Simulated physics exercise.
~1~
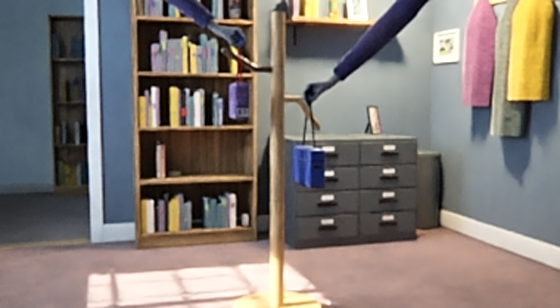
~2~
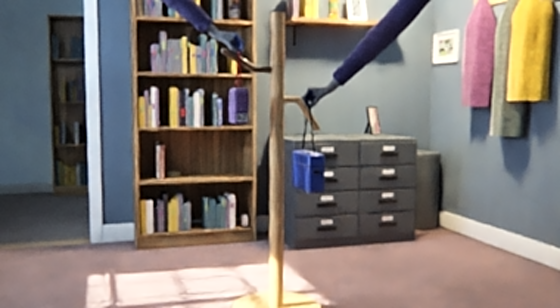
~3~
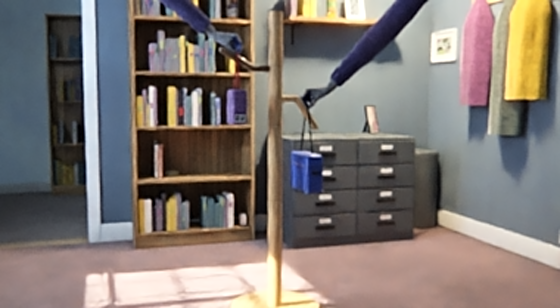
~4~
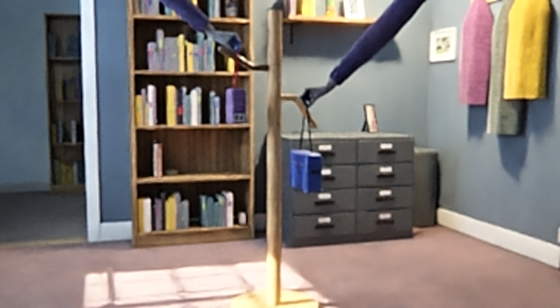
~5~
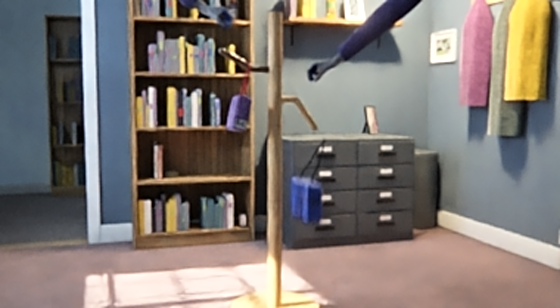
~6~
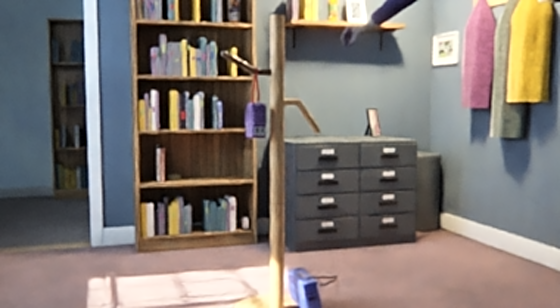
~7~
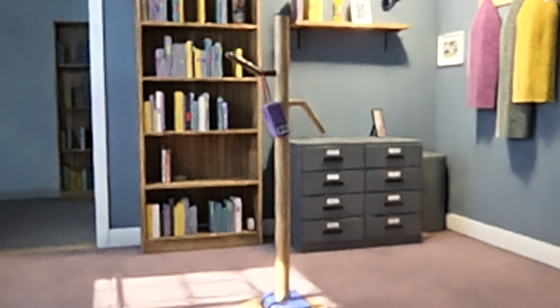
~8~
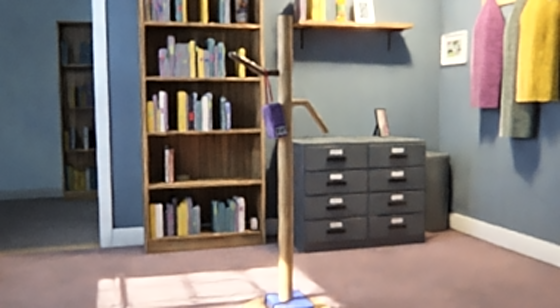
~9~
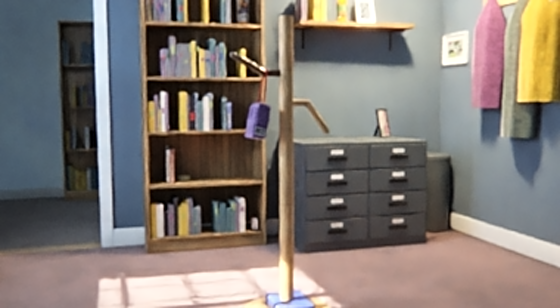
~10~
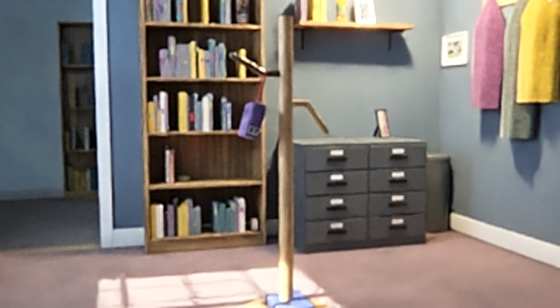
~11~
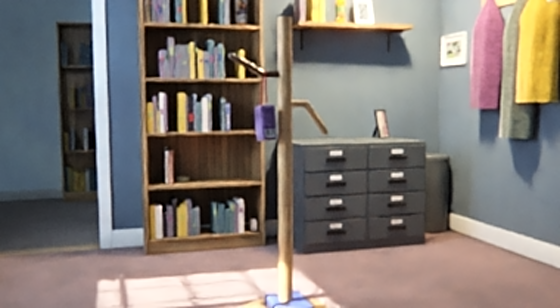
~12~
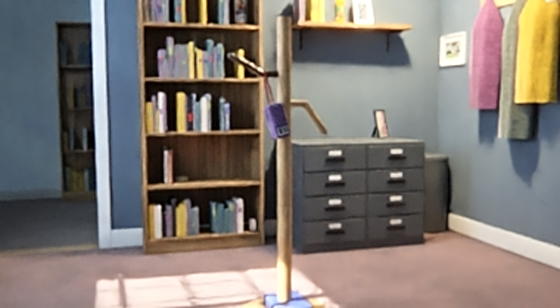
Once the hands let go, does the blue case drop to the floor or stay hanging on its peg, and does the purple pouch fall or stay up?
The blue case slips off the right peg and ends up on the floor at the foot of the post. The purple pouch stays hanging on the left peg, swinging a little.
